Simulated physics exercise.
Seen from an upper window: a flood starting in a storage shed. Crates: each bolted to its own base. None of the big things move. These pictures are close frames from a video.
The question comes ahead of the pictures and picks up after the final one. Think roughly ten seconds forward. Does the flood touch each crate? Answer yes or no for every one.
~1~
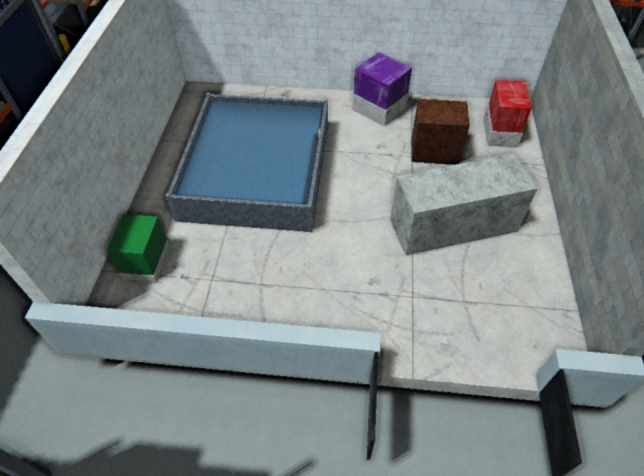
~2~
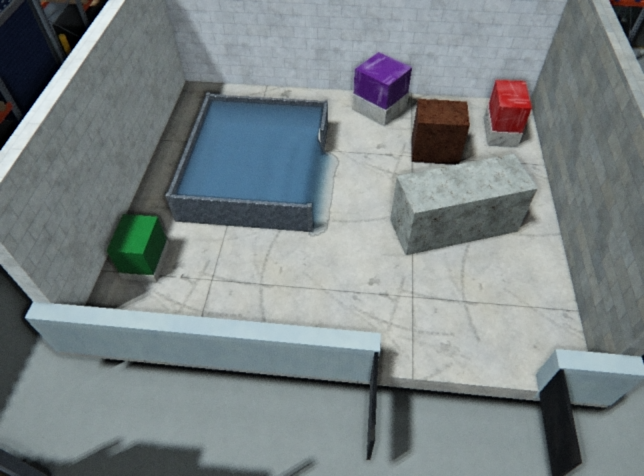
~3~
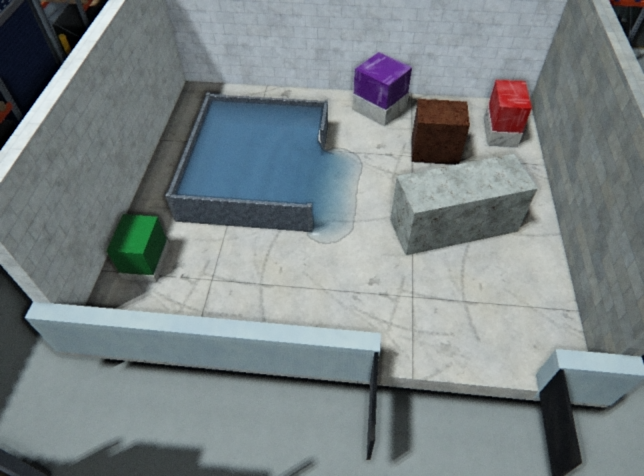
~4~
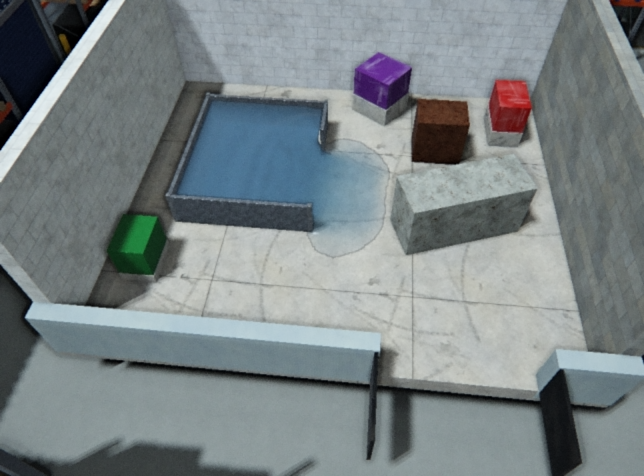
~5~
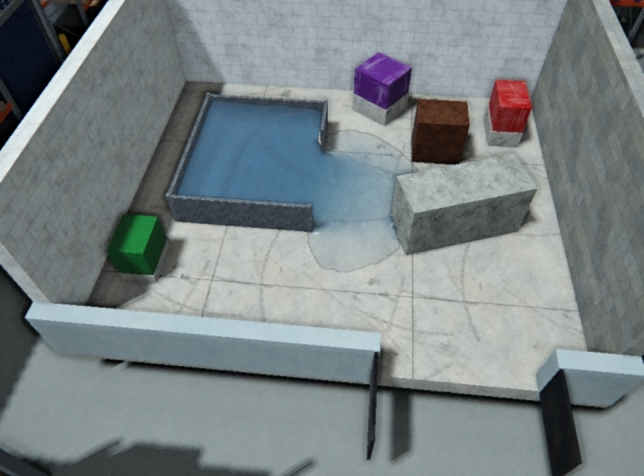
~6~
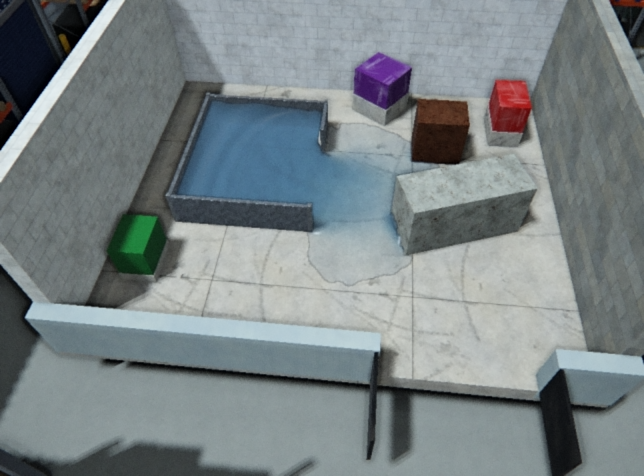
Green crate: No; red crate: No; purple crate: No.
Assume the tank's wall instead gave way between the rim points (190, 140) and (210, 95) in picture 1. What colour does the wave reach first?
The one in green.
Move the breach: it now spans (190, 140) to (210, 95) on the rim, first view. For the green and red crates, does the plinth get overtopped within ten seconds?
Result: Green crate reached, red crate not reached.
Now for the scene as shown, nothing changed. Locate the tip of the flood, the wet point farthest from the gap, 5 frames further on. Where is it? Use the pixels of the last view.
I'd point to (543, 174).
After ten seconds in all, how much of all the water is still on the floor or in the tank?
74 per cent.
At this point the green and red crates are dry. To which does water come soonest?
The red one it is.
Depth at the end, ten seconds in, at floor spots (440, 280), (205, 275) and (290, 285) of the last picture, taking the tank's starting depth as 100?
About 10, 4 and 2 per cent.
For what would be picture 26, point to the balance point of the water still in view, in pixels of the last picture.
I reckon somewhere around (370, 187).
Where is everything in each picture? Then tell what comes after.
The first frame shows still water in the tank at (254, 149).
In the second frame, the front is at (316, 231), out from the gap at (315, 184).
In the third frame, the front is at (330, 238), out from the gap at (315, 185).
In the fourth frame, the front is at (367, 151), out from the gap at (315, 185).
In the fifth frame, the front is at a hidden place, out from the gap at (315, 185).
In the sixth frame, the front is at a hidden place, out from the gap at (315, 185).
A moment on, water covers 25 % of the floor; the green crate not reached, the red crate not reached, the purple crate water round its plinth.
Next, water covers 40 % of the floor; the green crate not reached, the red crate water round its plinth, the purple crate water round its plinth.
Then, water covers 55 % of the floor; the green crate not reached, the red crate water round its plinth, the purple crate water round its plinth.
Later, water covers 75 % of the floor; the green crate water round its plinth, the red crate water round its plinth, the purple crate water round its plinth.
In the end, water covers 95 % of the floor; the green crate stayed above the water, the red crate stayed above the water, the purple crate stayed above the water.
